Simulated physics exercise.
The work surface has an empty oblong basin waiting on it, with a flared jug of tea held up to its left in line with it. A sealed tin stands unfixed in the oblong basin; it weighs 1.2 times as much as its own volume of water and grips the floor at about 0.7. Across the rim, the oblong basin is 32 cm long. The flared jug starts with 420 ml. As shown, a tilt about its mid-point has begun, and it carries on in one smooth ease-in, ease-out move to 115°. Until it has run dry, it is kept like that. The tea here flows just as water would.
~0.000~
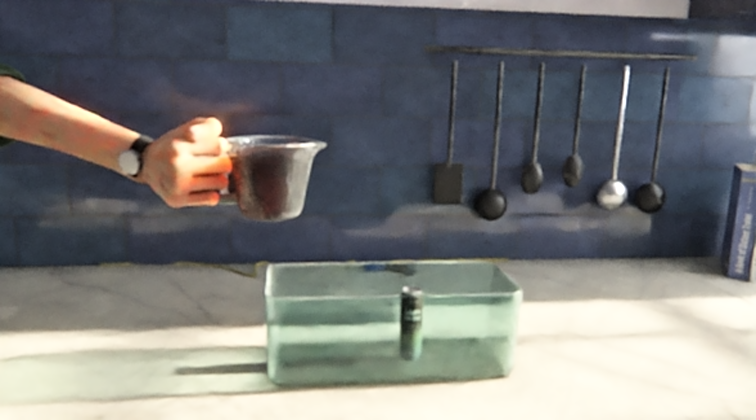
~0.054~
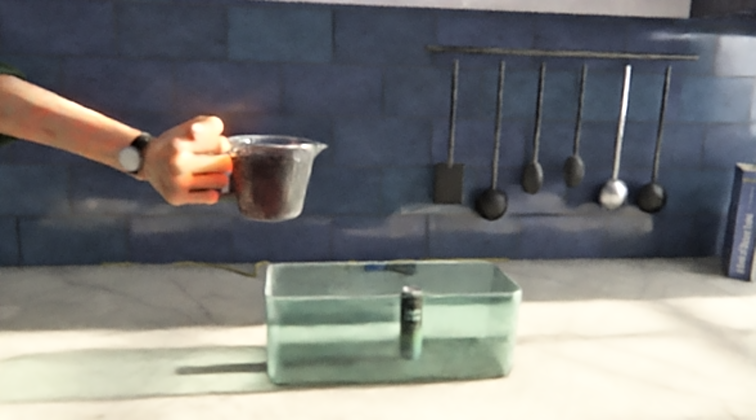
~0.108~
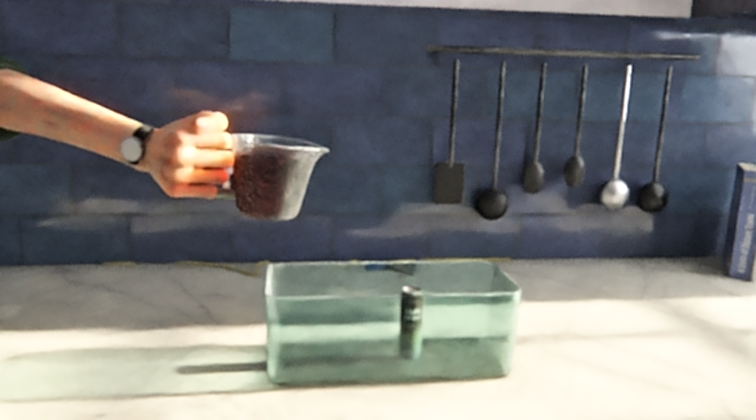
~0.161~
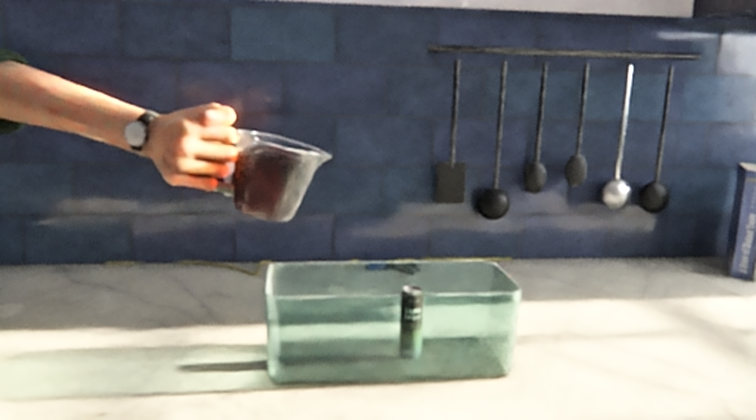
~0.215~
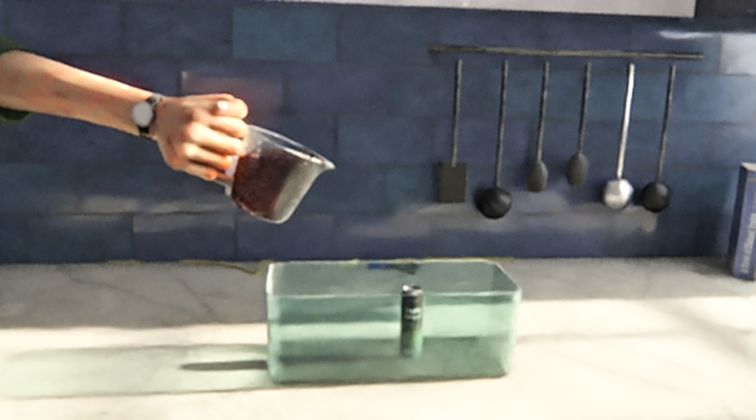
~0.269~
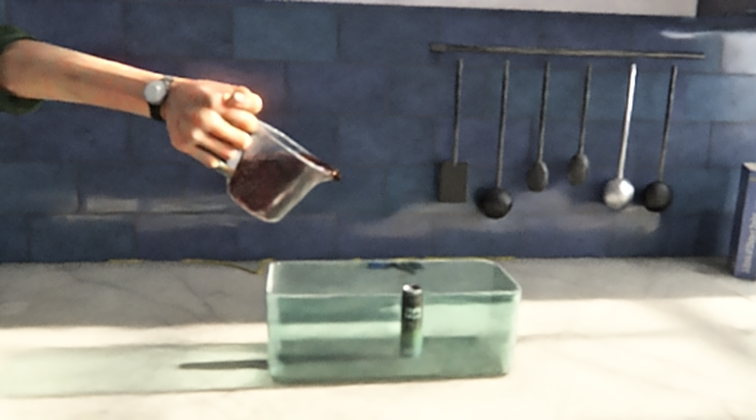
A hand tilts a clear jug of dark liquid rightward above a green glass basin.
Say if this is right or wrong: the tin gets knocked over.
Wrong, it stays standing.
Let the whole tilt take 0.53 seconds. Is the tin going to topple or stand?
Outcome - the tin remains standing.
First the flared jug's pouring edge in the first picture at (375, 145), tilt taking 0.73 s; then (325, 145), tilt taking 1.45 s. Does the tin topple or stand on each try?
The tin overturns the first time and stays vertical the second time.
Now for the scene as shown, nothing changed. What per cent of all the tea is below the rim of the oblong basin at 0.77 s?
Close to 96 in a hundred.
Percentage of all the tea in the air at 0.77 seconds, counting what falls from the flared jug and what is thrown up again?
Something like 4 per cent of the total.
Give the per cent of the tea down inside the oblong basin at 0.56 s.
I'd put it near 40 percent.
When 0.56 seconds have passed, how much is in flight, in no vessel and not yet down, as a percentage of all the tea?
About 30 per cent.
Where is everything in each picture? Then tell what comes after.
It leans 0°; its right rim is at (326, 143); the tea meets the walls at (231, 151) and (312, 152); the oblong basin's rim runs from (267, 282) to (507, 278); the tin's top is at (412, 293), in the first frame.
It leans 2°; its right rim is at (327, 145); the tea meets the walls at (233, 151) and (312, 153), in the second frame.
It leans 6°; its right rim is at (329, 149); the tea meets the walls at (234, 150) and (314, 155), in the third frame.
It leans 13°; its right rim is at (333, 157); the tea meets the walls at (238, 150) and (319, 157), in the fourth frame.
It leans 23°; its right rim is at (335, 167); the tea meets the walls at (241, 155) and (328, 160), in the fifth frame.
It leans 34°; its right rim is at (336, 179); the tea meets the walls at (242, 159) and (331, 170); 3 per cent is over the edge, in the sixth frame.
After 0.56 s the tilt is 100° and 31 per cent is still to pour; the tin stands where it began.
After 0.77 s the tilt is 115° and 1 per cent is still to pour; the tin stands where it began.
After 0.99 s the tilt is 115° and 0 per cent is still to pour; the tin stands where it began.
After 1.23 s the tilt is 115° and 0 per cent is still to pour; the tin stands where it began.
In the end the tin stands where it began.
